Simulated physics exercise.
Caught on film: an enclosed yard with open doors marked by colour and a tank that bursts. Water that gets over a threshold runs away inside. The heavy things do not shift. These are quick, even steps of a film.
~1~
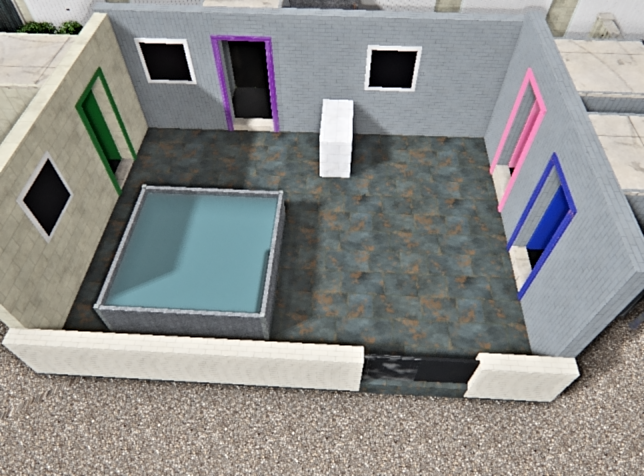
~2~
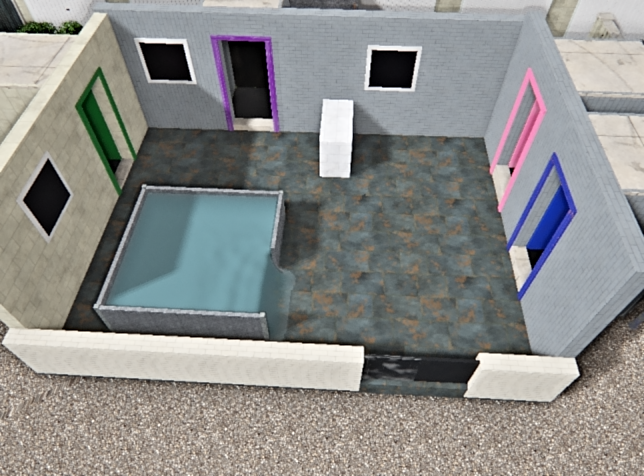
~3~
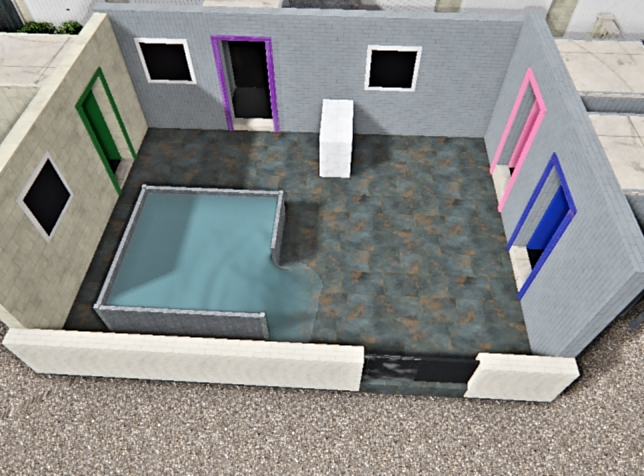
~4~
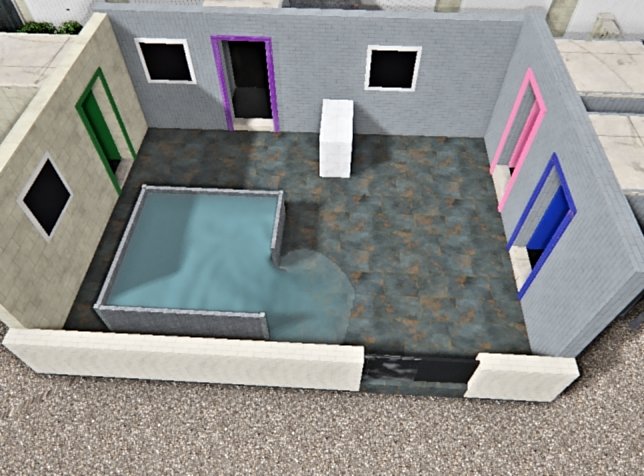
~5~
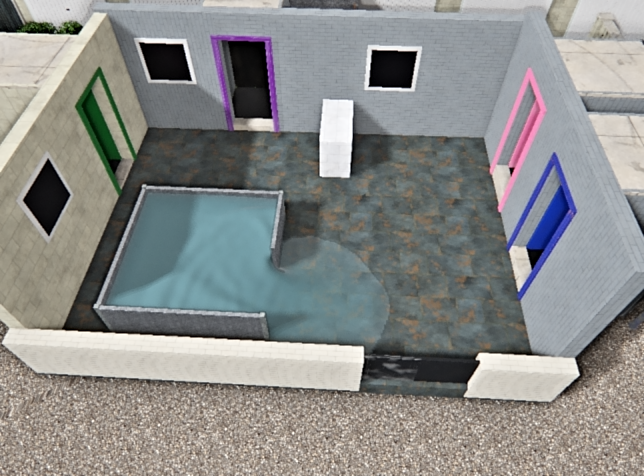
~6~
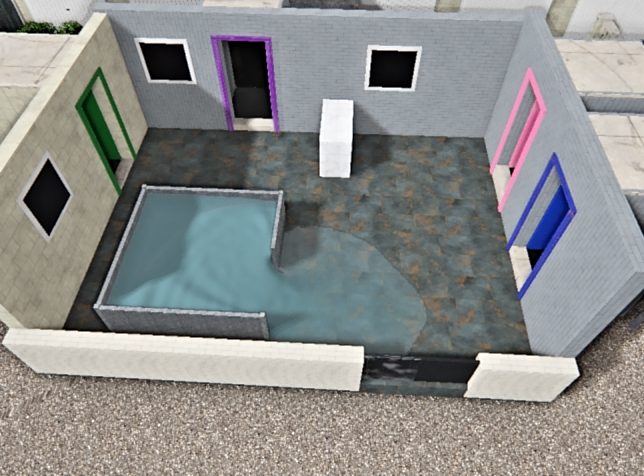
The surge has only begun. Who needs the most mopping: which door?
It is the blue one.
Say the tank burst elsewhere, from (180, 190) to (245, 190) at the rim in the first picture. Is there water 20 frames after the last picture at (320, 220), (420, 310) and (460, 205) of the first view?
In turn: Awash, no water, no water.
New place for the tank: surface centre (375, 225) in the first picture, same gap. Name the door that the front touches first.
That is the door marked blue.
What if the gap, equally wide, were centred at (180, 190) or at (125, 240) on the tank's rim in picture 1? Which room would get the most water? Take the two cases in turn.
First the door marked green, then the door marked green.
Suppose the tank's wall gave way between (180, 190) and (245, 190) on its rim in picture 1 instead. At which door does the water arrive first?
The purple-painted one.
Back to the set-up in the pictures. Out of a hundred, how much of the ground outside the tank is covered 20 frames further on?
About 50 per cent.
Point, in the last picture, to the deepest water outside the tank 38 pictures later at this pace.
Near (357, 139).
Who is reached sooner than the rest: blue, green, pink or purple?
First comes the blue door.
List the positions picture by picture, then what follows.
The open tank at (198, 248) is whole and still, in the first frame.
The front is at (286, 272), out from the gap at (269, 298), in the second frame.
Water pours out at (269, 298) and has run to (316, 279), in the third frame.
The front is at (347, 286), out from the gap at (269, 298), in the fourth frame.
Water pours out at (269, 298) and has run to (383, 294), in the fifth frame.
The front is at (421, 321), out from the gap at (269, 298), in the sixth frame.
A moment on, water covers 30 % of the floor; pink door not reached, blue door wet at the sill, nothing in, purple door not reached, green door not reached.
Next, water covers 40 % of the floor; pink door not reached, blue door a trickle in, purple door not reached, green door not reached.
Then, water covers 50 % of the floor; pink door wet at the sill, nothing in, blue door some in, purple door not reached, green door not reached.
Later, water covers 65 % of the floor; pink door wet at the sill, nothing in, blue door a lot in, purple door wet at the sill, nothing in, green door not reached.
In the end, water covers 85 % of the floor; pink door wet at the sill, nothing in, blue door a lot in, purple door wet at the sill, nothing in, green door wet at the sill, nothing in; the blue door has let in the most.
